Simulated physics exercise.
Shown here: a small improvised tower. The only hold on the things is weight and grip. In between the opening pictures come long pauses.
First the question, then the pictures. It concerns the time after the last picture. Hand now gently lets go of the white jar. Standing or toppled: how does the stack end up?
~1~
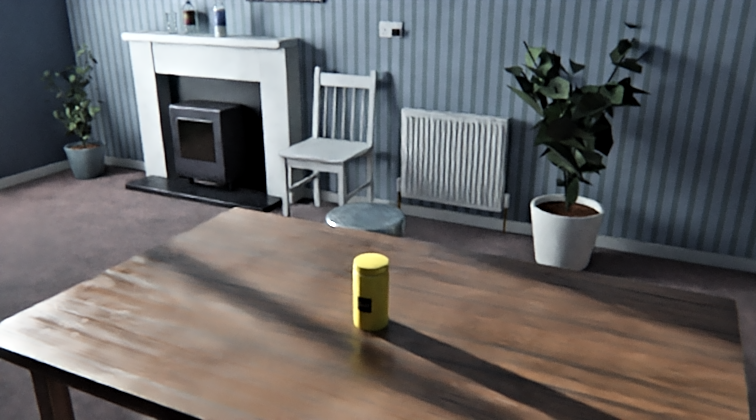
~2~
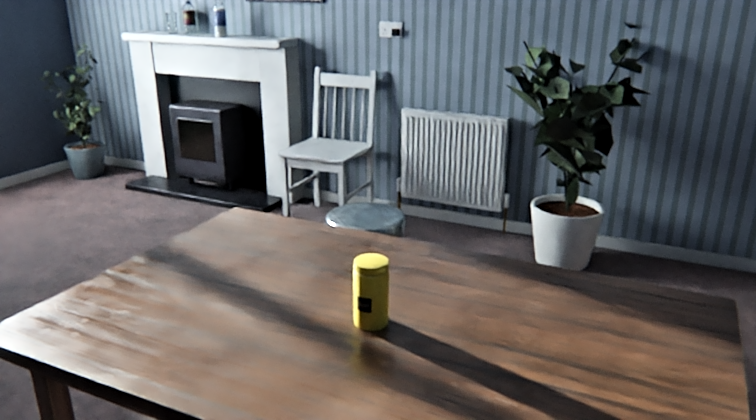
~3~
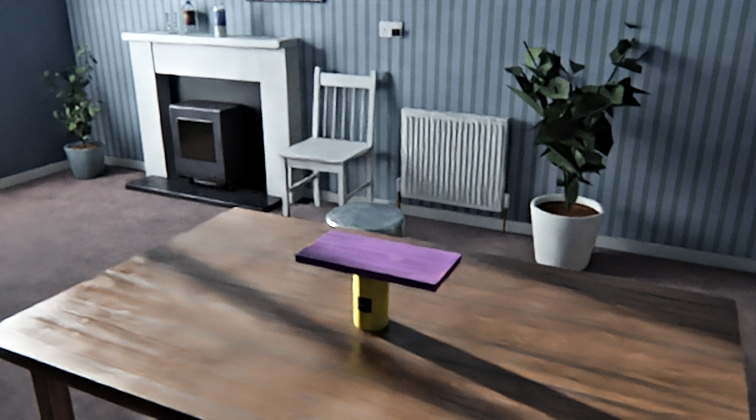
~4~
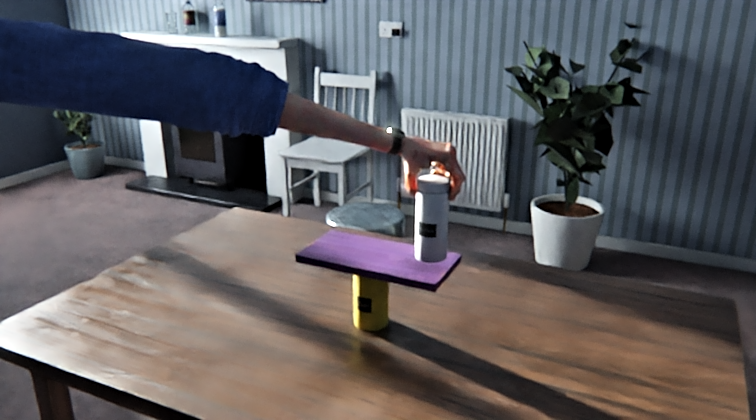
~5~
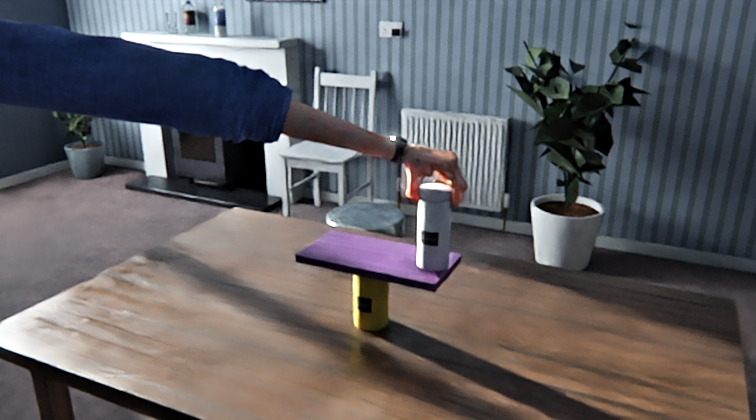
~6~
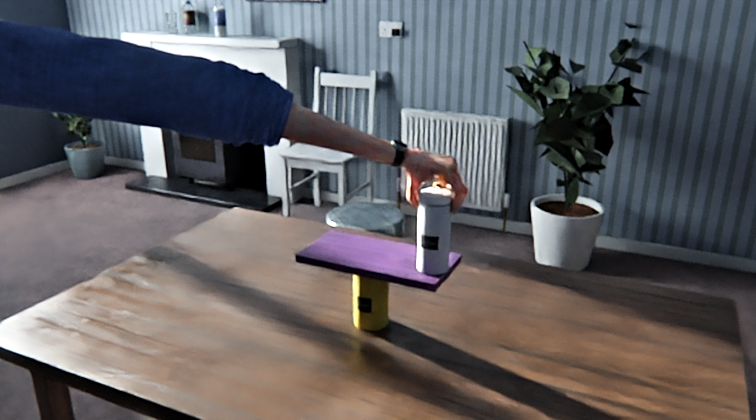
The stack ends up toppled.
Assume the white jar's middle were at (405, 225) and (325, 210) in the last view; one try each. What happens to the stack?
Trial 1: Falls over. Trial 2: Falls over.
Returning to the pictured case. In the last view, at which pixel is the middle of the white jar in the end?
At about (468, 337).
Then, 0.30 s after the last picture, white jar now fallen; purple board tipped 35° from how it was.
Then, 0.50 s after the last picture, purple board on its side.
Then, 1.10 s after the last picture, purple board now fallen.
By the end, fallen, purple board and white jar; yellow jar in place. Seen from the same camera at the end, white jar near (468, 337). The stack gives way.
